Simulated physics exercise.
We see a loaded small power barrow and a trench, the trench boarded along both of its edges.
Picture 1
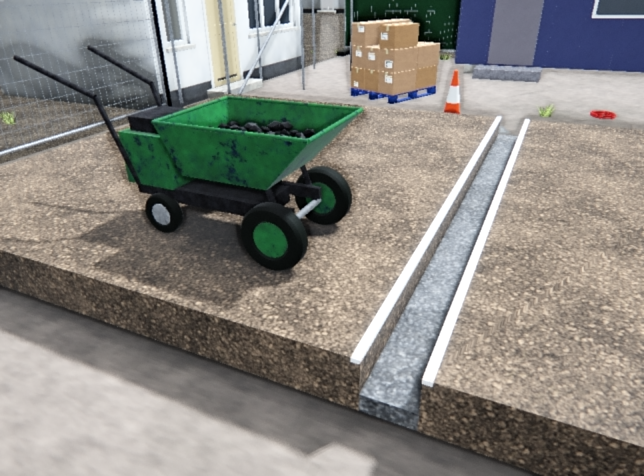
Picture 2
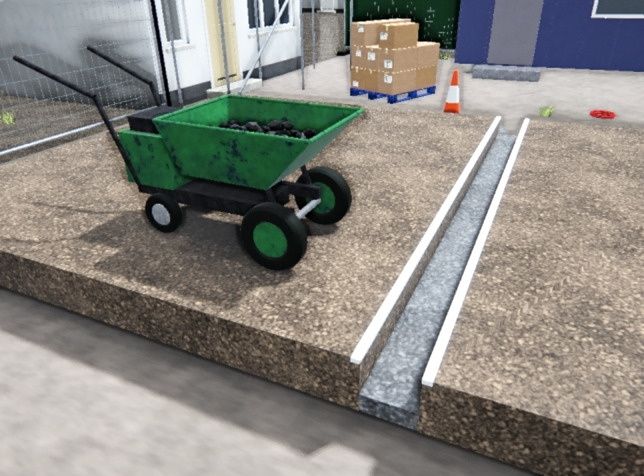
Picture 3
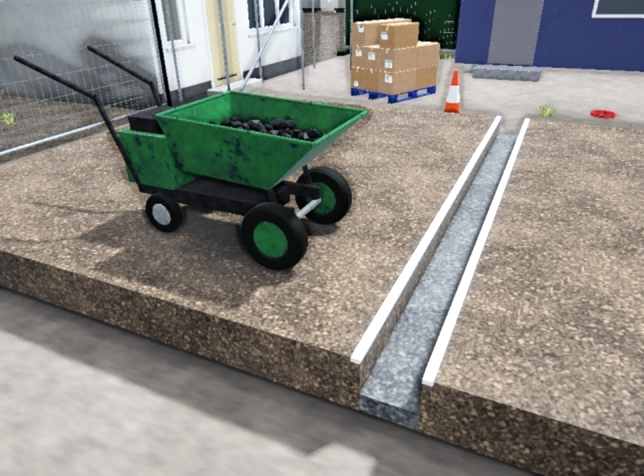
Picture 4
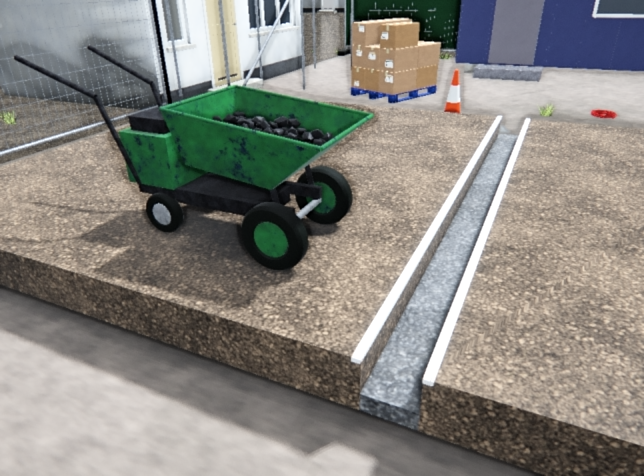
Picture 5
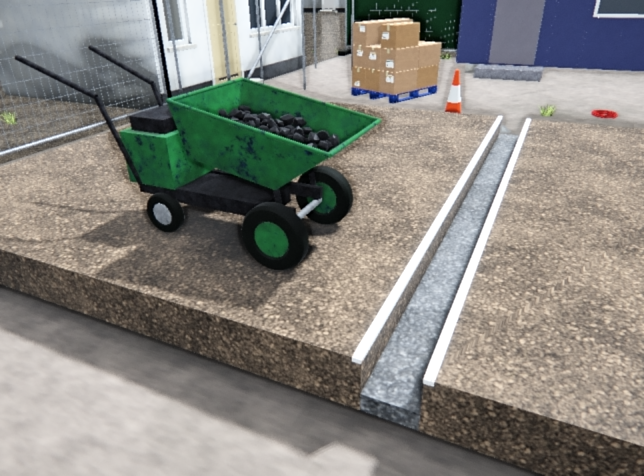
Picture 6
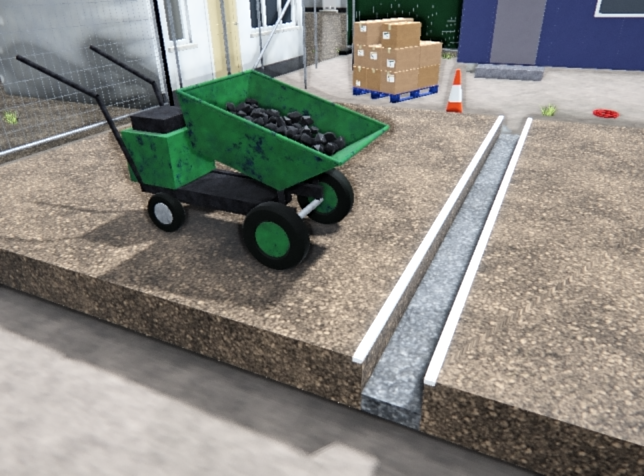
A green wheeled barrow with black handles and dark lumps in its skip stands at the left of a brown gravelly yard, seen from slightly above by a still camera. To its right runs a narrow grey-bottomed trench with white boards along both edges, with stacked cartons, an orange cone and a blue building behind. The skip sits level at first, then tilts gradually toward the right, while the wheels stay in place.
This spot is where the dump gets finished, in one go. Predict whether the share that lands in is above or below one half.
The load will chiefly settle in the trench.
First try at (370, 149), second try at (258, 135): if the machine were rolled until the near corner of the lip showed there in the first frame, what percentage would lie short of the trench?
Roughly 0 percent first, then roughly 40 percent.
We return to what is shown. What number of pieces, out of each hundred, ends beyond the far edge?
0 %.
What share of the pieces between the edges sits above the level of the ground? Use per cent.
Estimate: Near 10 in a hundred.
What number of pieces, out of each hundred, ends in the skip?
Around 0 in a hundred.
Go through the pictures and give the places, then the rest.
Lip of the skip near (308, 142), level; top of the load near (257, 131), lumps of coal; first edge of the trench near (377, 322); far edge near (443, 340), the trench under half as wide as the skip, and about half as deep as wide, in the first frame.
Lip of the skip near (309, 142), level; top of the load near (258, 131), in the second frame.
Lip of the skip near (314, 145), tipped barely; top of the load near (245, 132), in the third frame.
Lip of the skip near (321, 149), tipped a little; top of the load near (242, 133), in the fourth frame.
Lip of the skip near (330, 156), tipped a little; top of the load near (247, 129), in the fifth frame.
Lip of the skip near (340, 164), tipped clearly; top of the load near (239, 117); first edge of the trench near (379, 321); far edge near (445, 339), in the sixth frame.
Shortly afterwards, skip tipped steeply; the whole lot in the skip.
Next, skip tipped steeply; all but a few in the skip; only a few short of the trench; a little in or heaped over the trench.
Some moments later, skip tipped right over; near a quarter in the skip; a little short of the trench; the bulk in or heaped over the trench; only a few beyond it.
In the end, skip tipped right over; only a few in the skip; a little short of the trench; the bulk in or heaped over the trench; only a few beyond it.
